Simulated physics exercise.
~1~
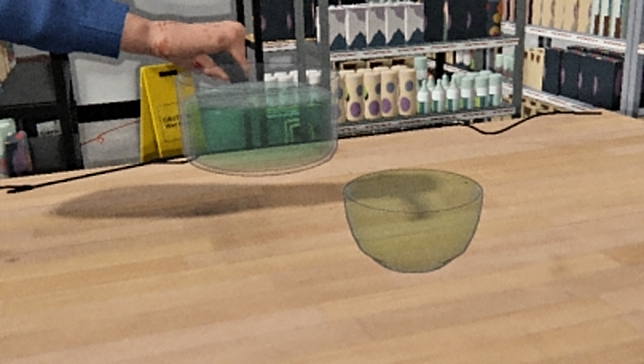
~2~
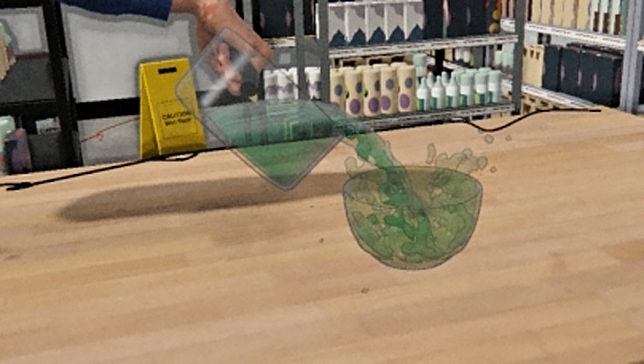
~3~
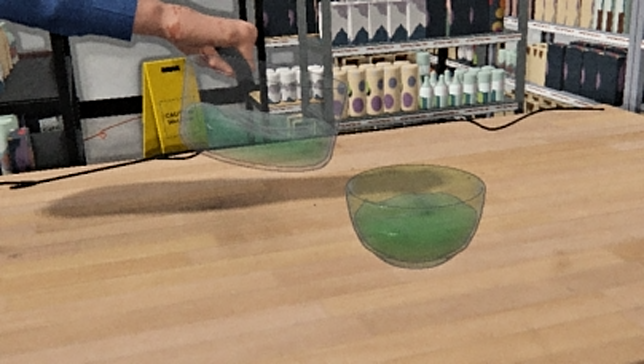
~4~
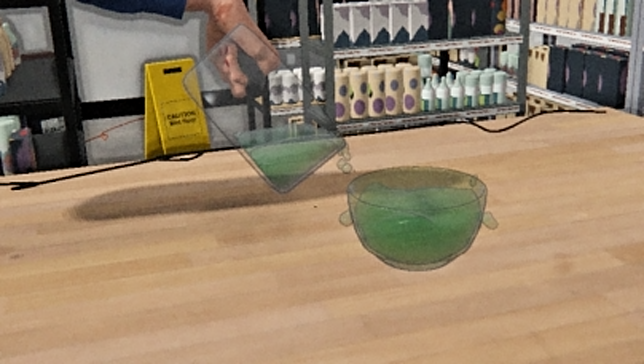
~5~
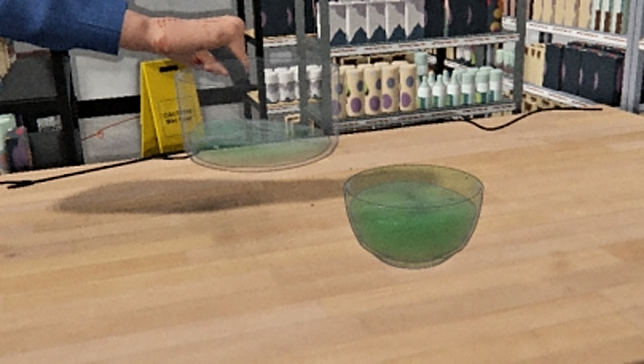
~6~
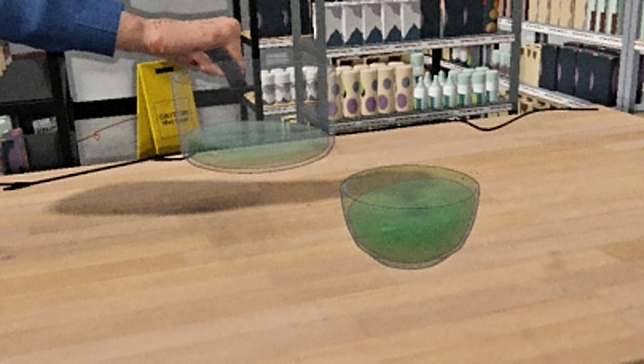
Green water pours in two goes from a hand-held clear pot into a round bowl.
